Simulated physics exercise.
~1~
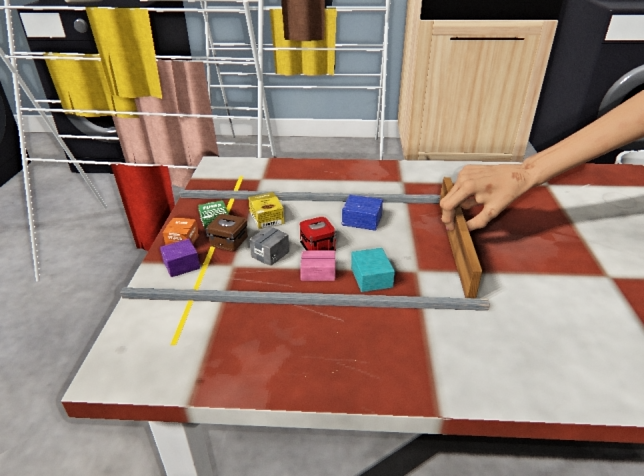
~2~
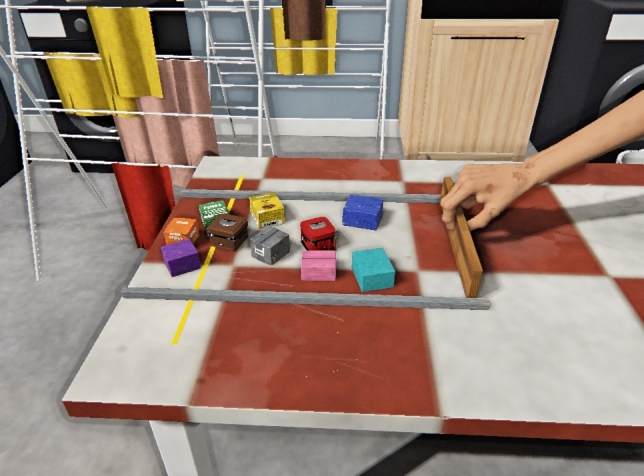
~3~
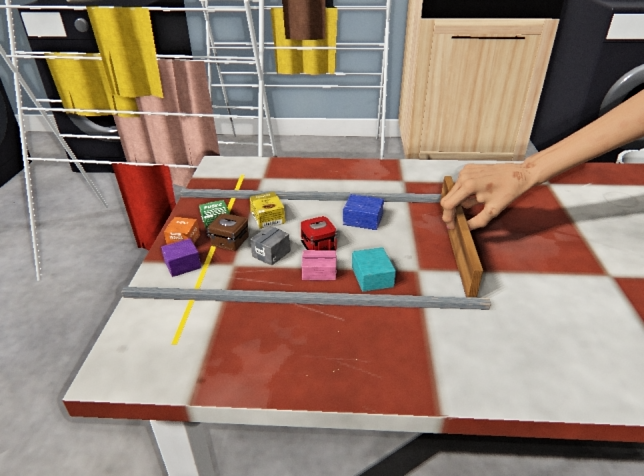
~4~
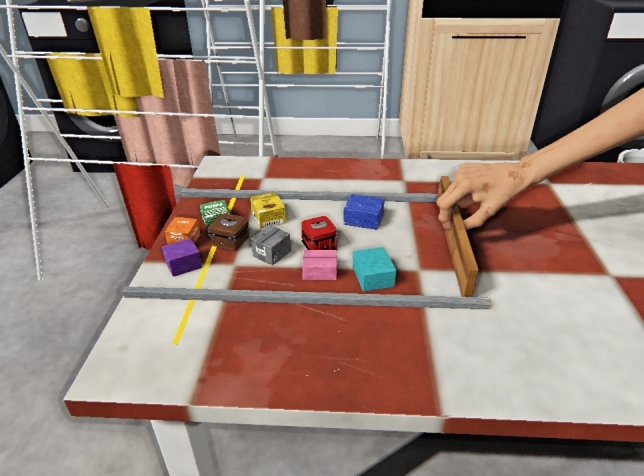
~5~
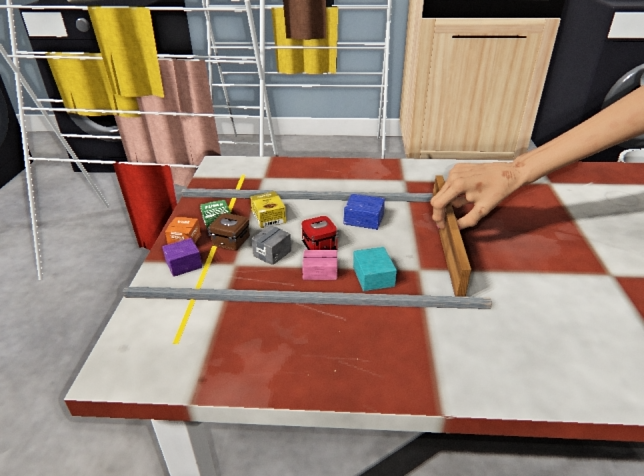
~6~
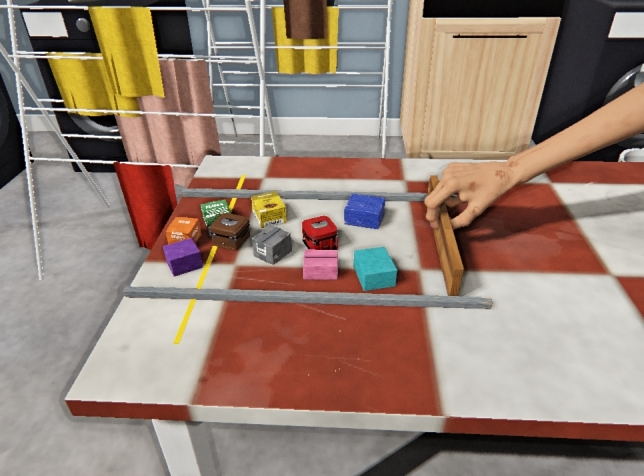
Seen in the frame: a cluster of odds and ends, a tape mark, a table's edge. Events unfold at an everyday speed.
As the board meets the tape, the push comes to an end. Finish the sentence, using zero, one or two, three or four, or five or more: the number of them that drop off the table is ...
The number that drop off the table is three or four.
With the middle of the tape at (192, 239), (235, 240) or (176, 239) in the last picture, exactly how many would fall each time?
The counts: 7, 0 and 7.
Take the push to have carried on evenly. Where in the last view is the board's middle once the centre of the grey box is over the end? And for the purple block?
I'd say about (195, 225) for the first one and about (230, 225) for the second.
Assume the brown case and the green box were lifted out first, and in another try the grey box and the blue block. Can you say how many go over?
Result, first then second: 1, 2.
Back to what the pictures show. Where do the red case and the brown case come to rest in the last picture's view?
Final centres, first then second: (204, 229), (174, 224).
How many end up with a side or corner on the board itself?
It's 3.
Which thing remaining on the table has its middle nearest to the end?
Result: The yellow box.
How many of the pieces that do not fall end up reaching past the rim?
2 overhanging.
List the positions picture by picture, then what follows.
In the first frame, orange box (181, 234); purple block (180, 258); green box (214, 215); board (457, 232); tape (215, 241).
In the second frame, purple block (181, 258); turquoise block (373, 269).
In the third frame, green box (215, 215); pink box (319, 265).
In the fourth frame, orange box (183, 234); grey box (271, 245).
In the fifth frame, purple block (183, 257); blue block (364, 211).
In the sixth frame, orange box (184, 233); purple block (183, 257); green box (217, 214); board (443, 230); tape (218, 239).
A little later, none off yet; orange box at rest near (184, 233); purple block at rest near (183, 257); green box at rest near (217, 214).
Next, none off yet; orange box shifted a little near (174, 232); purple block shifted about its own width near (161, 255); green box shifted about its own width near (182, 213).
When it is over, the number that fall off is three or four; down, green box, purple block and orange box.
